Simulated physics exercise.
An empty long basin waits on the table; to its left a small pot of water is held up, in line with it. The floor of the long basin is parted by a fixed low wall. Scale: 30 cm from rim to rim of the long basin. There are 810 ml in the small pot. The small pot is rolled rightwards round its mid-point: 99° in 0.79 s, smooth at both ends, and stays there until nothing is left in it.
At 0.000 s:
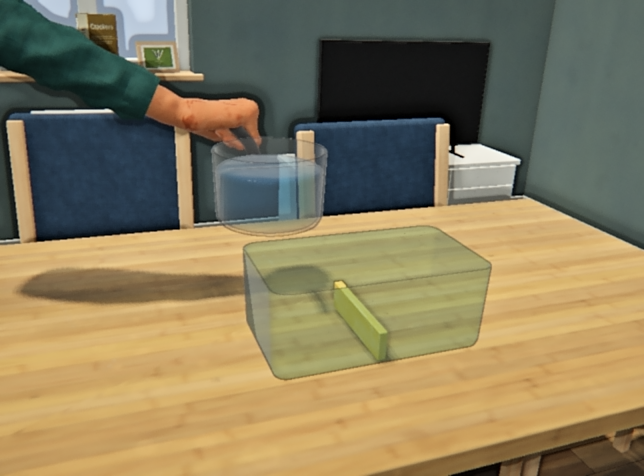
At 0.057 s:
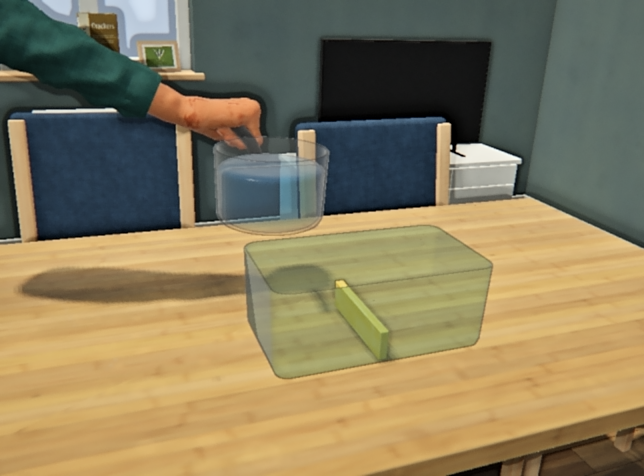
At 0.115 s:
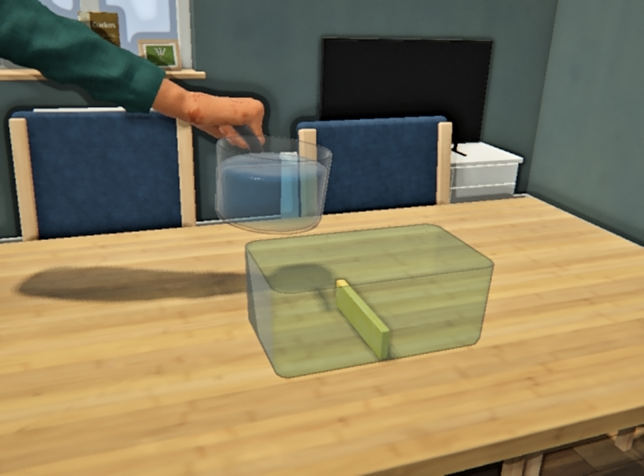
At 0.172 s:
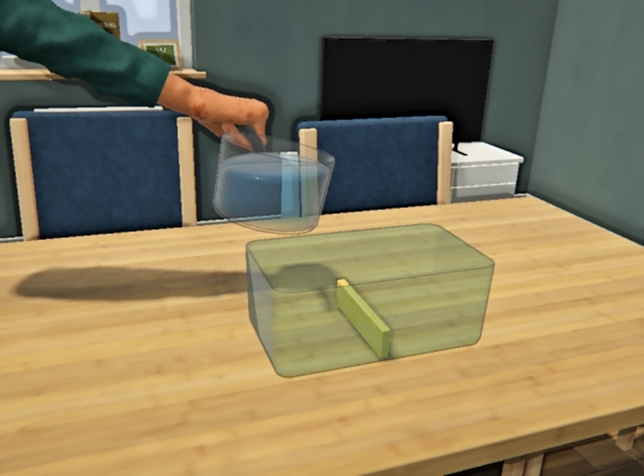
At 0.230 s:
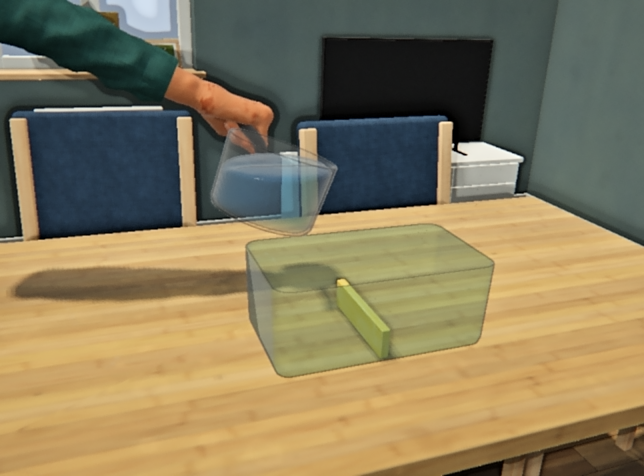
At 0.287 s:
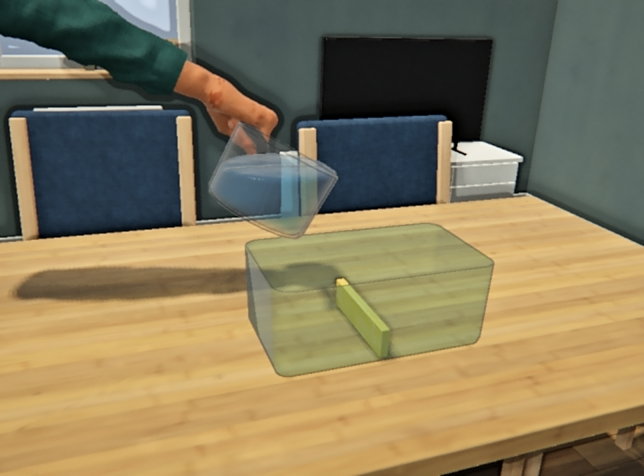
A clear, round pot of blue water, held up by a hand in a dark green sleeve, tilts slowly at first and then more steeply to the right, its water staying level. Below and right of it, an empty, see-through green basin with a low yellow-green wall inside rests on a light wooden table. The steady, slightly raised view shows a dining room with blue chairs, a black screen and a white cabinet behind.
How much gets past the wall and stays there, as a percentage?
About 49 per cent.
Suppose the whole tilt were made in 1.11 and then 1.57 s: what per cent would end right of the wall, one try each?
In turn about 55 and 60 per cent.
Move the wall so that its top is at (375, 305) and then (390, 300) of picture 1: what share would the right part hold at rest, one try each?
In turn about 15 and 5 per cent.
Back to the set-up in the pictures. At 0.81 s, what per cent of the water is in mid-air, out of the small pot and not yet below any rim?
Near 7 in a hundred.
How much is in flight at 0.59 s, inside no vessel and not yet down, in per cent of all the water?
About 28 per cent.
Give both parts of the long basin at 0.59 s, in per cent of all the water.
Left about 7, right about 14.
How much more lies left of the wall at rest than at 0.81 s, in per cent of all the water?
Near 20 in a hundred.
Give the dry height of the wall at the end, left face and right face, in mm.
Some 22 mm on the left and 24 mm on the right.
After 0.59 s the tilt is 84° and 51 per cent is still to pour, 7 is left of the wall and 15 right of it.
After 0.81 s the tilt is 99° and 14 per cent is still to pour, 31 is left of the wall and 48 right of it.
After 1.04 s the tilt is 99° and 3 per cent is still to pour, 46 is left of the wall and 48 right of it.
After 1.29 s the tilt is 99° and 0 per cent is still to pour, 50 is left of the wall and 49 right of it.
In the end 51 per cent lies left of the wall, 49 right of it and 0 outside.
